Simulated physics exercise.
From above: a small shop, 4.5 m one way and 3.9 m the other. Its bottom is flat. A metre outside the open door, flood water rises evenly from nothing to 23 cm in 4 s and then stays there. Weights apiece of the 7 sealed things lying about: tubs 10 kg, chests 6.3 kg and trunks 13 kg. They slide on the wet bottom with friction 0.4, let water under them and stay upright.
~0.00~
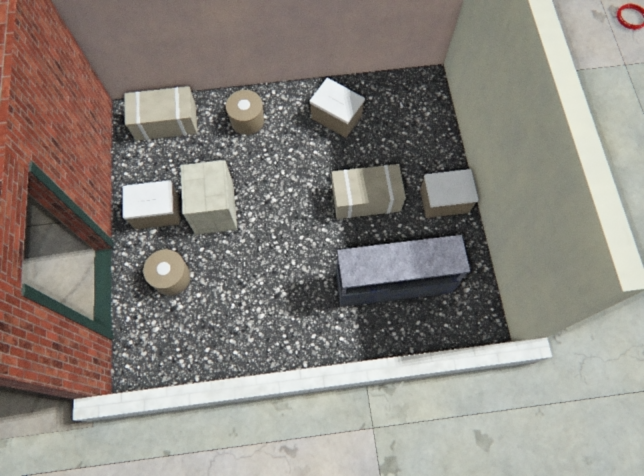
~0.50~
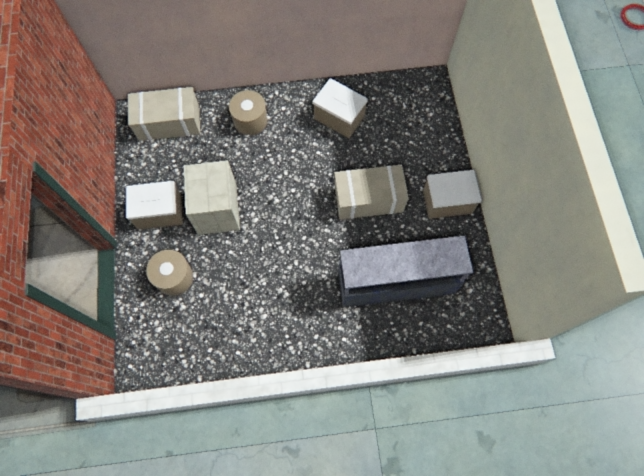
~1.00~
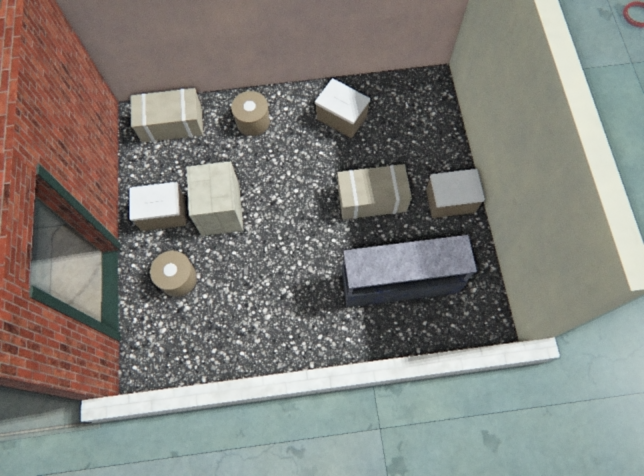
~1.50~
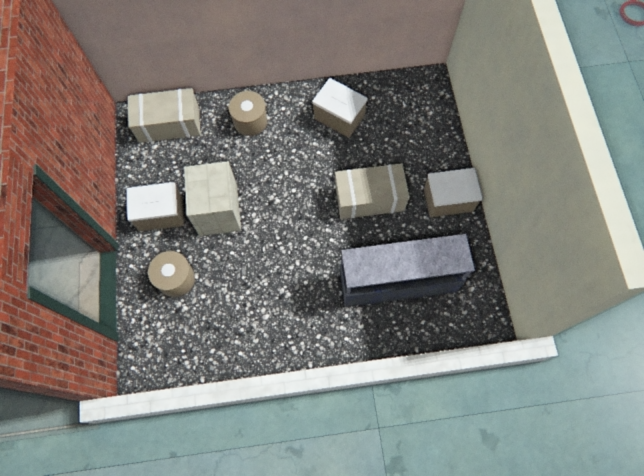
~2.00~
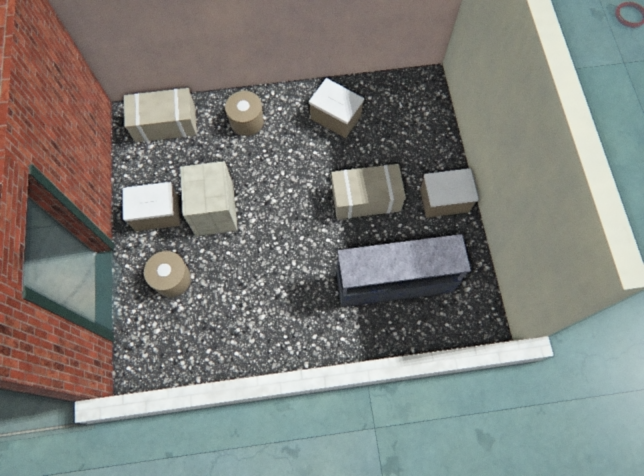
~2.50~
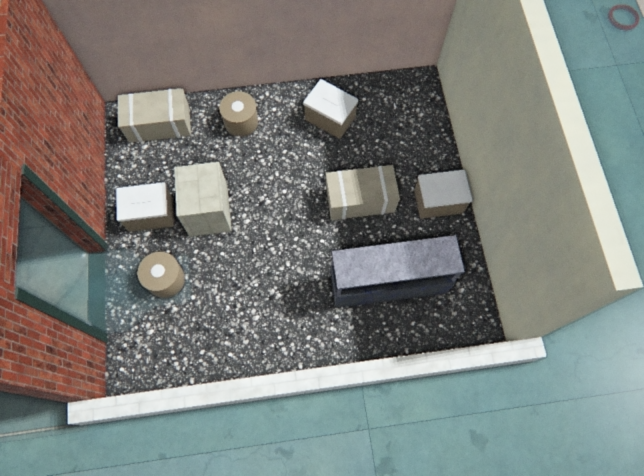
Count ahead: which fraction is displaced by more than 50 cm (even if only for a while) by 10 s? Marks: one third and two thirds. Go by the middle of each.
Share: Between one and two thirds.
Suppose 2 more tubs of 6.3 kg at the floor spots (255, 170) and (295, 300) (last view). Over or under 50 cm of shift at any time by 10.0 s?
In that order: Under, past it.
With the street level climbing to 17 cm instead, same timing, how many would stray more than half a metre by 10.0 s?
Then 3.
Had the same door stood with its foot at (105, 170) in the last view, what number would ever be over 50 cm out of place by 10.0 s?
In that case 6 of them.
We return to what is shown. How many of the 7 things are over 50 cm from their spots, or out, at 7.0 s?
I count 1.
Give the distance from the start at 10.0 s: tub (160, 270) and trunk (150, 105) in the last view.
In that order: 300 cm, 30 cm.
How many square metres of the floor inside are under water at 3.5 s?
About 2.5 m2.
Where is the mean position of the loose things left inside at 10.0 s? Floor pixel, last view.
Around (294, 128).
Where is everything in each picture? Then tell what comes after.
A tub at (164, 269) rests on the ground; a tub at (244, 105) rests on the ground; water covers 0.0 m2; 0 of 7 have shifted, in the first frame.
A tub at (167, 269) rests on the ground; a tub at (247, 106), on the bottom; 0.0 m2 under water; 0 of 7 have shifted, in the second frame.
A tub at (170, 270) rests on the ground; a tub at (250, 106) rests on the ground; water covers 0.0 m2; 0 of 7 have shifted, in the third frame.
A tub at (168, 270), on the bottom; a tub at (247, 106) rests on the ground; water covers 0.0 m2; 0 of 7 have shifted, in the fourth frame.
A tub at (164, 270) rests on the ground; a tub at (243, 106), on the bottom; water covers 0.0 m2; 0 of 7 have shifted, in the fifth frame.
A tub at (158, 271), on the bottom; a tub at (238, 107) rests on the ground; 0.4 m2 under water; 0 of 7 have shifted, in the sixth frame.
After 3.5 s 0 of 7 are over 50 cm from their spots; 0 afloat.
After 4.5 s 1 of 7 are over 50 cm from their spots; 0 afloat.
After 7.0 s 1 of 7 are over 50 cm from their spots; 1 afloat.
After 10.0 s 3 of 7 are over 50 cm from their spots, and 4 have been at some point; 6 afloat.
